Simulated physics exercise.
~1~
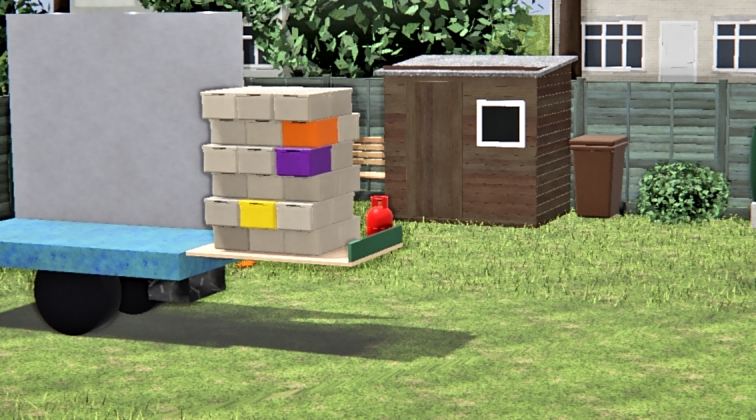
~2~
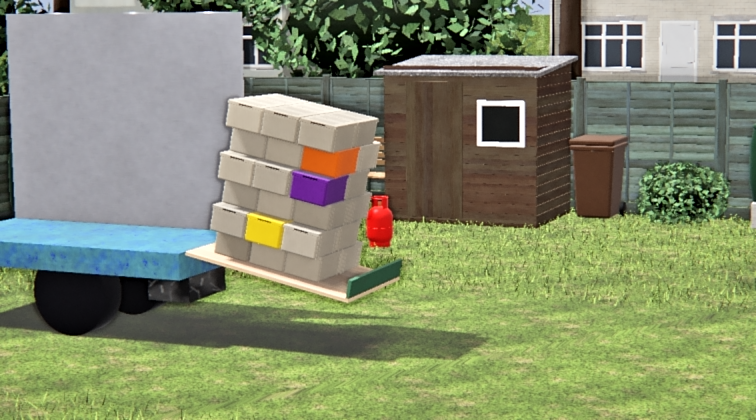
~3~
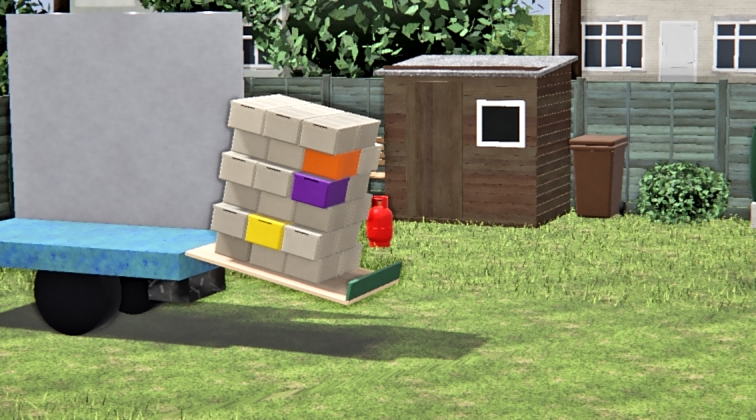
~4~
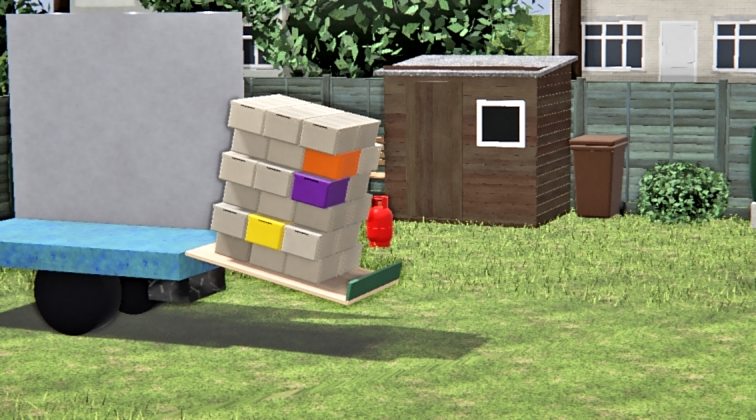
The tail lift on the back of a lorry drooped at its outer edge, tilting its tall stack of beige, orange, purple and yellow totes to the right. It then stopped, and the whole pile stayed leaning on the platform with nothing falling off.
